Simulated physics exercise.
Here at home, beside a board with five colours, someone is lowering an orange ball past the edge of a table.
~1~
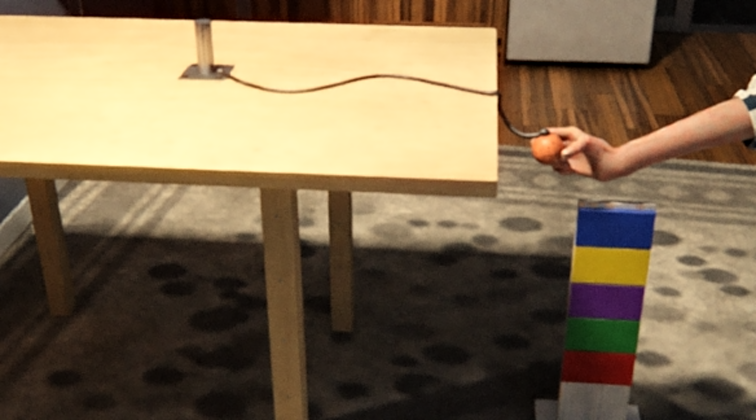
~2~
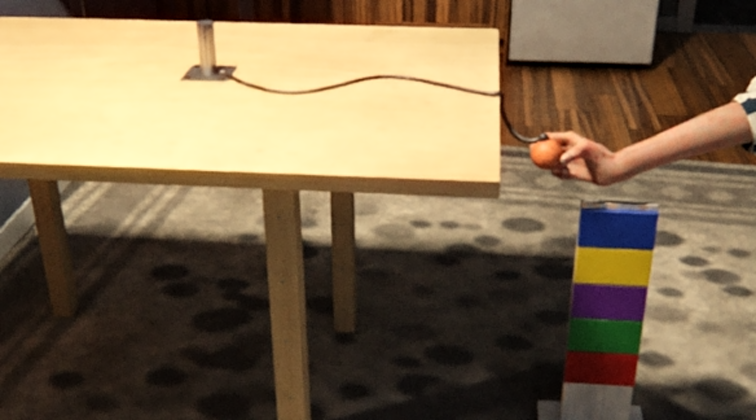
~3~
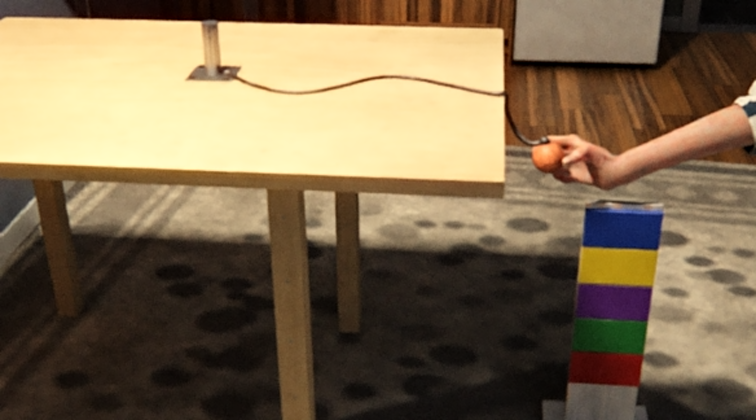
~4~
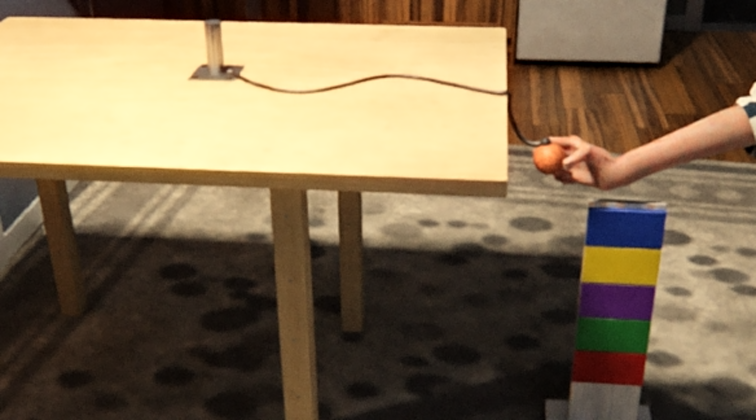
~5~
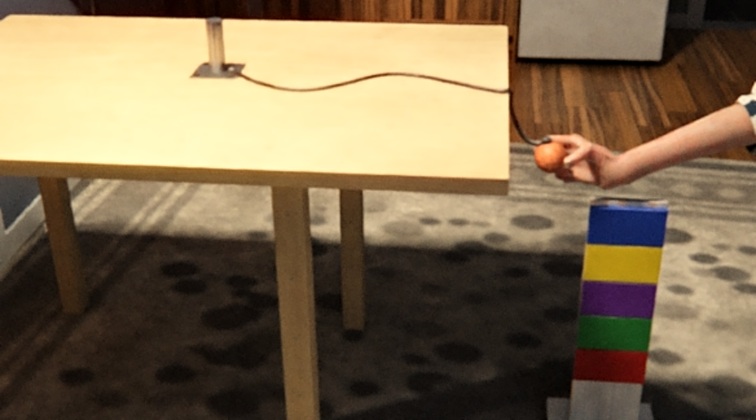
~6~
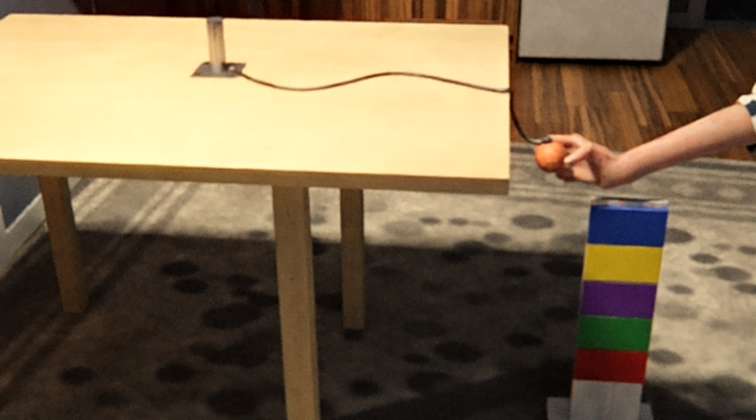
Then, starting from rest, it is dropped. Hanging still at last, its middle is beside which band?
Its middle is beside blue.
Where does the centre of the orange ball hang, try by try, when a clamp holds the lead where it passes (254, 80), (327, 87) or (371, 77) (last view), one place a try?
In order: (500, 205), then (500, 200), then (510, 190).
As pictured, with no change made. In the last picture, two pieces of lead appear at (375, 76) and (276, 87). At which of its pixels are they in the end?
One ends up around (404, 83), the other around (299, 75).
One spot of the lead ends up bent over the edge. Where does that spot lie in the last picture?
It's the one at (468, 85).
A little later, ball near (533, 216); level with blue.
Next, ball near (473, 204); level with blue.
Later still, ball near (504, 216); level with blue.
When it is over, ball near (499, 214); level with blue. Its middle rests at the blue band.
